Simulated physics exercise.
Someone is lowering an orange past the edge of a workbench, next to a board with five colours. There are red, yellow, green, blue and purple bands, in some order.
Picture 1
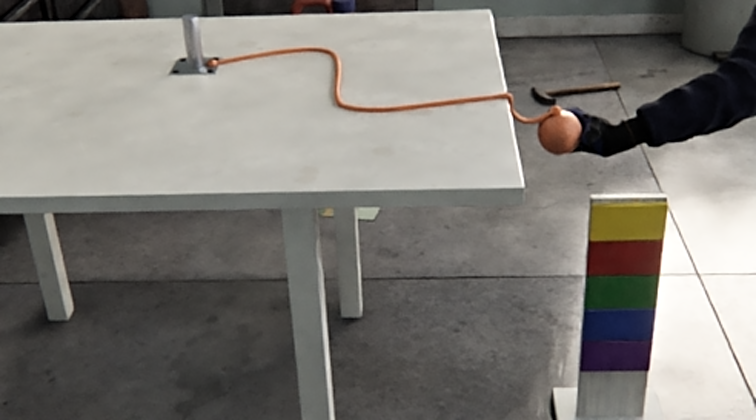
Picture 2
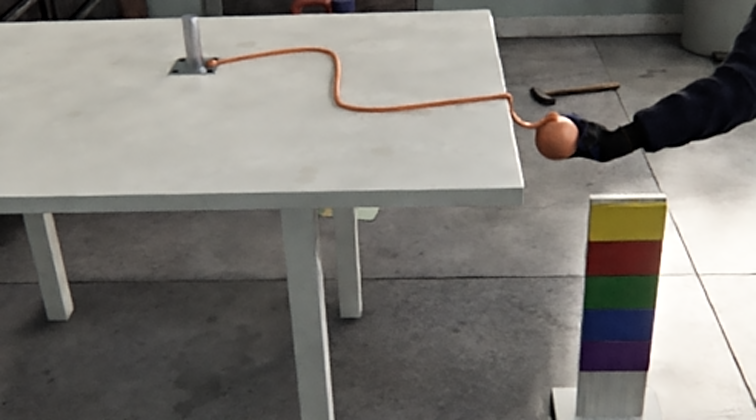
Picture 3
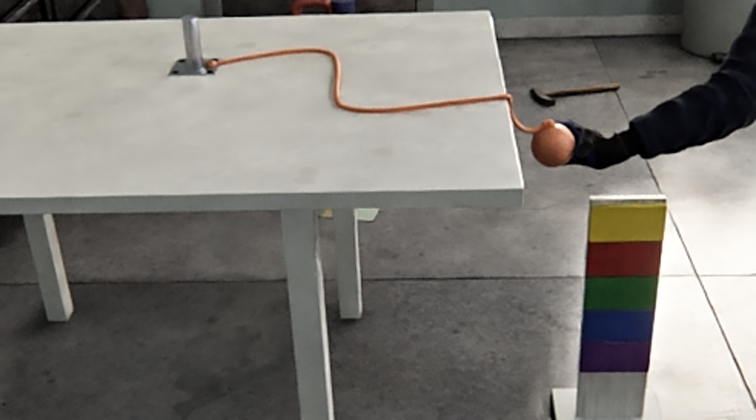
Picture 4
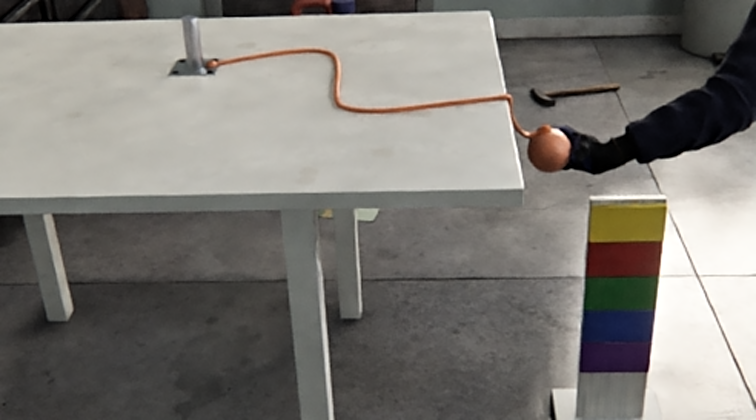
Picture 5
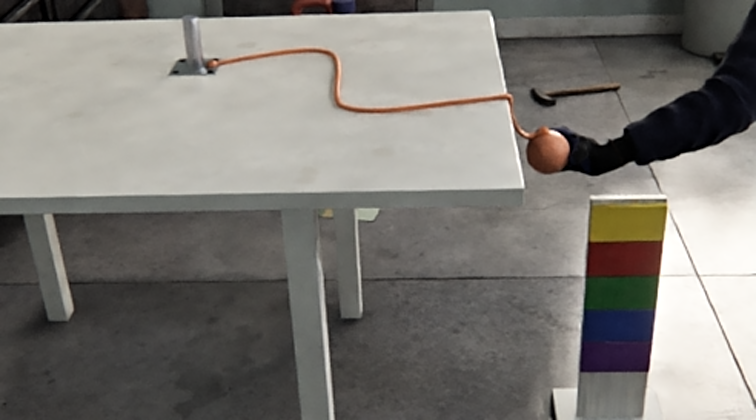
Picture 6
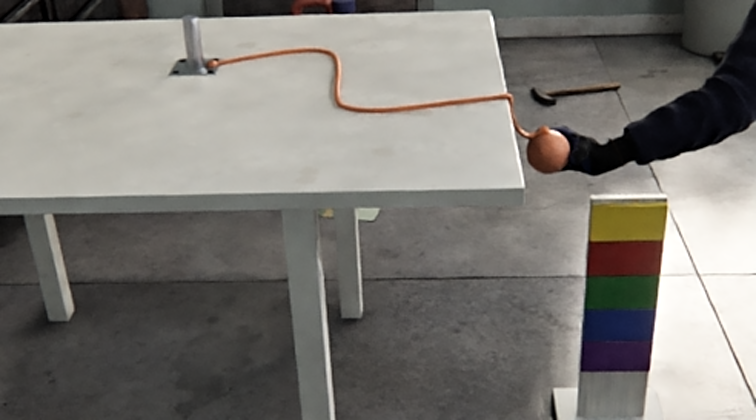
An orange ball, held by a dark-gloved hand just off the right edge of a pale table, moves slightly down and left. An orange cord runs from it across the tabletop to a metal post, above a board with yellow, red, green, blue and purple bands. Hand and ball then stay nearly still.
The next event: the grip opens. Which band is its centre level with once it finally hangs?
Green.
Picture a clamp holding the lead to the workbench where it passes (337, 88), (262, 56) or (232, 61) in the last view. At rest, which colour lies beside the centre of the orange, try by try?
Note: Try 1 yellow; try 2 green; try 3 green.
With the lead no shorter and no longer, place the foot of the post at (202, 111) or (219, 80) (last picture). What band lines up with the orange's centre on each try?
Answer, in order: Blue, blue.
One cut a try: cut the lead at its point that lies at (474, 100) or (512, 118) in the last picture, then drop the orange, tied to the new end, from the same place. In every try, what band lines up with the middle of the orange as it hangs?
In order, the results are yellow and red.
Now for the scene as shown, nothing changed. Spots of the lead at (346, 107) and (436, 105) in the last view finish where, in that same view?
(486, 71) and (503, 140), approximately.
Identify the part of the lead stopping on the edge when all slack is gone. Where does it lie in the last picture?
At (364, 111), roughly.
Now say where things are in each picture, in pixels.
The first picture shows orange (560, 133); yellow (629, 223); red (625, 259); green (622, 293); blue (619, 326); purple (617, 357).
The second picture shows orange (557, 139); lead through (250, 57) (331, 54) (337, 84) (379, 110) (471, 100).
The third picture shows orange (553, 146).
The fourth picture shows orange (549, 151); lead through (250, 58) (331, 55) (337, 85) (379, 111) (471, 102).
The fifth picture shows orange (548, 153).
The sixth picture shows orange (548, 152); lead through (250, 58) (332, 54) (338, 84) (379, 111) (471, 101).
A little later, orange near (528, 277); level with green.
Next, orange near (475, 250); level with green.
Later still, orange near (507, 275); level with green.
When it is over, orange near (503, 269); level with green. Its centre hangs level with the green band.
